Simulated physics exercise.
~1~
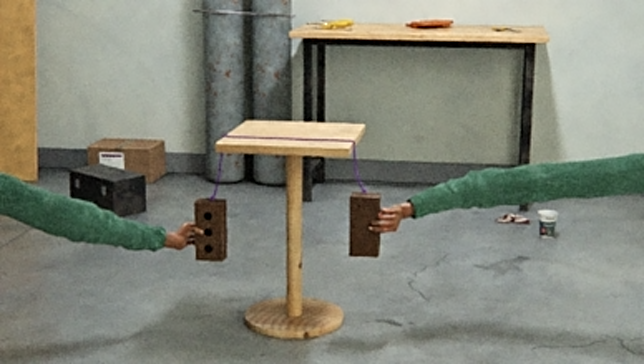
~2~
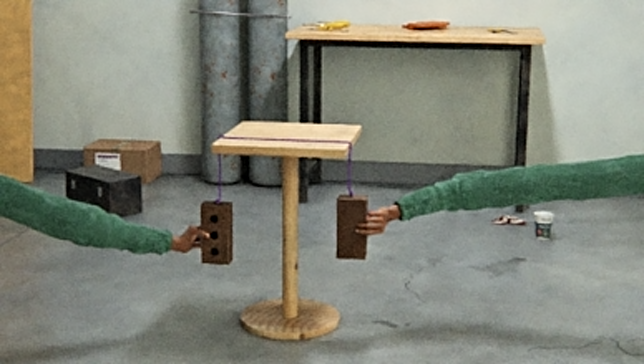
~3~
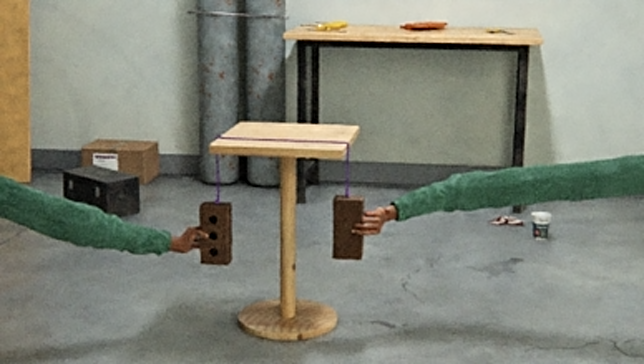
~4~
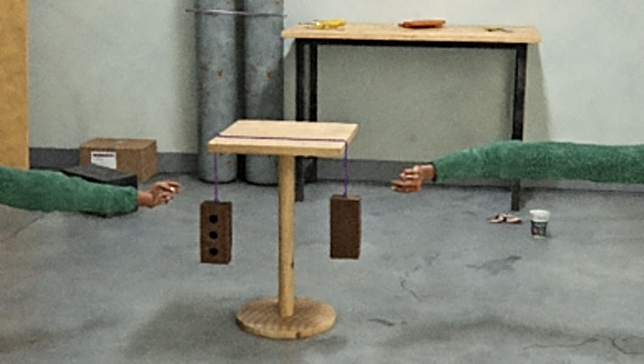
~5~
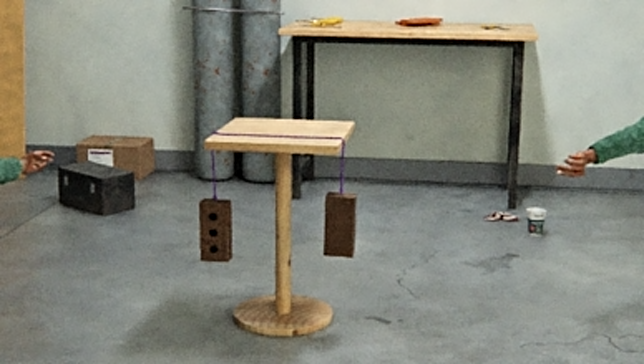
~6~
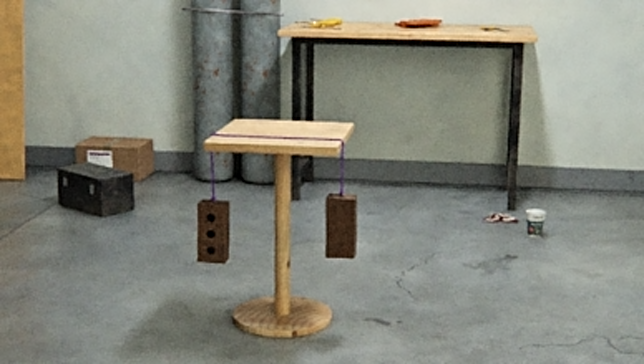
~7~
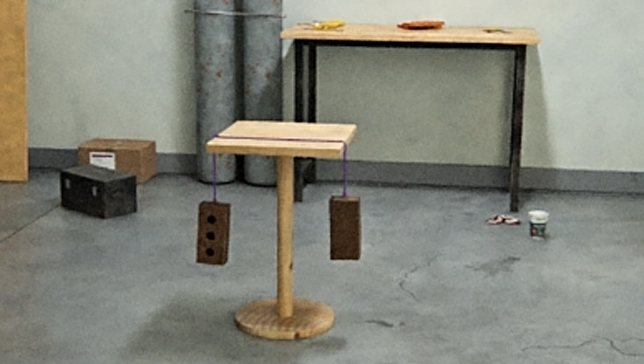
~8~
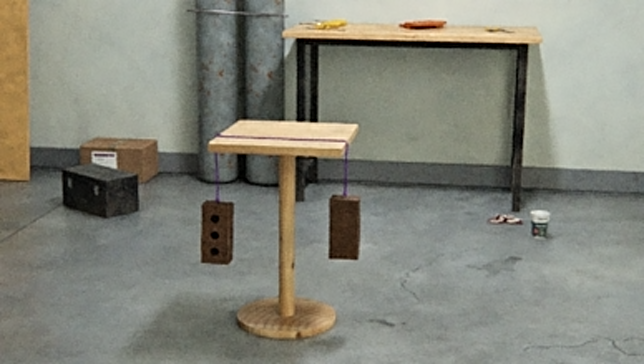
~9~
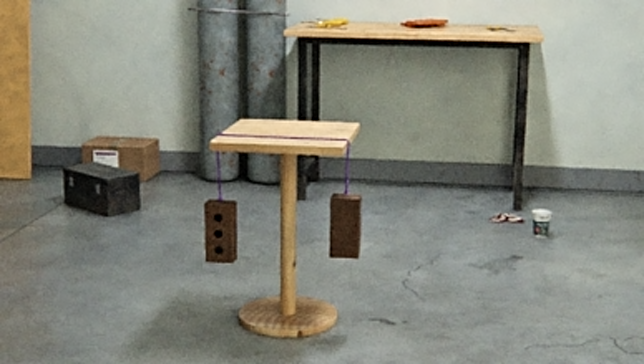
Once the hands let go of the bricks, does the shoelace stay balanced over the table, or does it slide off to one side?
The shoelace stays balanced over the table, with one brick still hanging on each side.
